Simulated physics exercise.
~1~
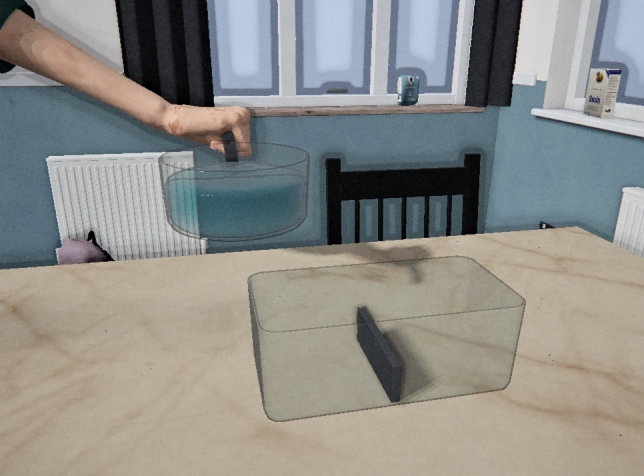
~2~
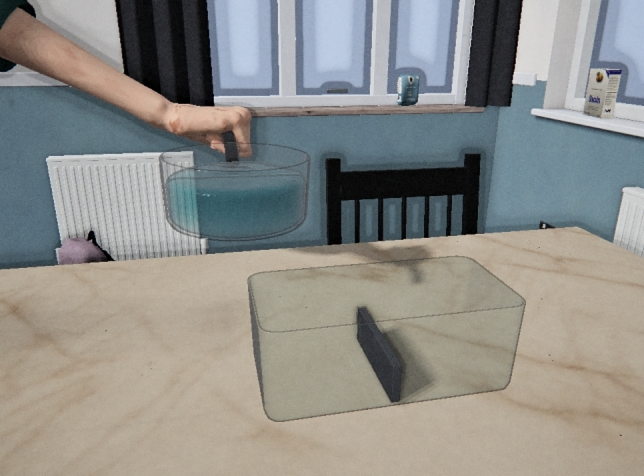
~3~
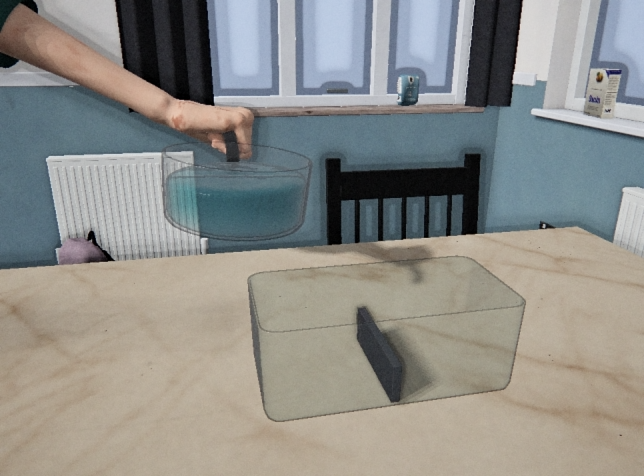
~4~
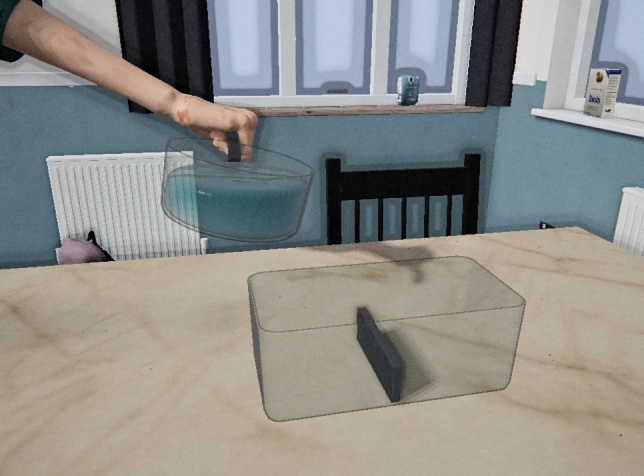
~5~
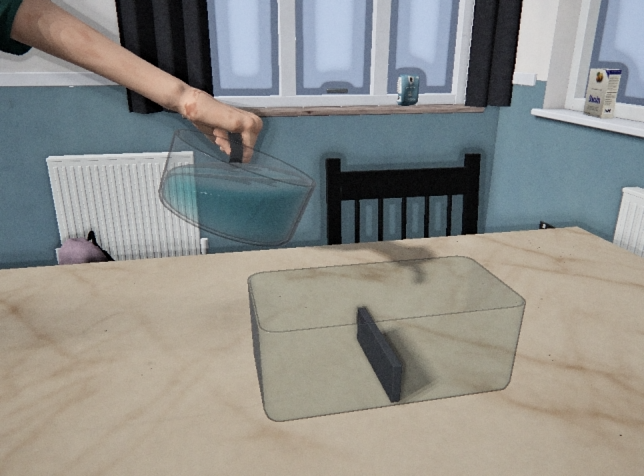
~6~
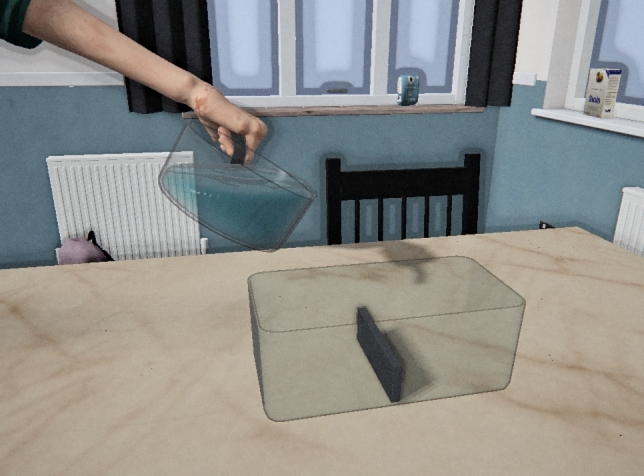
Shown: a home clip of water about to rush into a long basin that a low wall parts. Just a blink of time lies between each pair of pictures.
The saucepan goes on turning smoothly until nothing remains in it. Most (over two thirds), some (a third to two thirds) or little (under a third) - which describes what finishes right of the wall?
Little.
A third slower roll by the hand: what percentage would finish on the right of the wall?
5 per cent or thereabouts.
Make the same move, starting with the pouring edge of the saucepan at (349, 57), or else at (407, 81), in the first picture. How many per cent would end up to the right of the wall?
In turn 65 and 80 in a hundred.
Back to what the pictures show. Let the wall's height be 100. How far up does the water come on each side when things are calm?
On the left it is 70 per cent, on the right 0.
A moment on, the tilt is 94° and 25 per cent is still to pour, 29 is left of the wall and 0 right of it.
Next, the tilt is 102° and 7 per cent is still to pour, 82 is left of the wall and 1 right of it.
Then the tilt is 102° and 1 per cent is still to pour, 87 is left of the wall and 6 right of it.
Later the tilt is 102° and 0 per cent is still to pour, 88 is left of the wall and 6 right of it.
At rest 89 per cent lies left of the wall, 6 right of it and 5 outside.
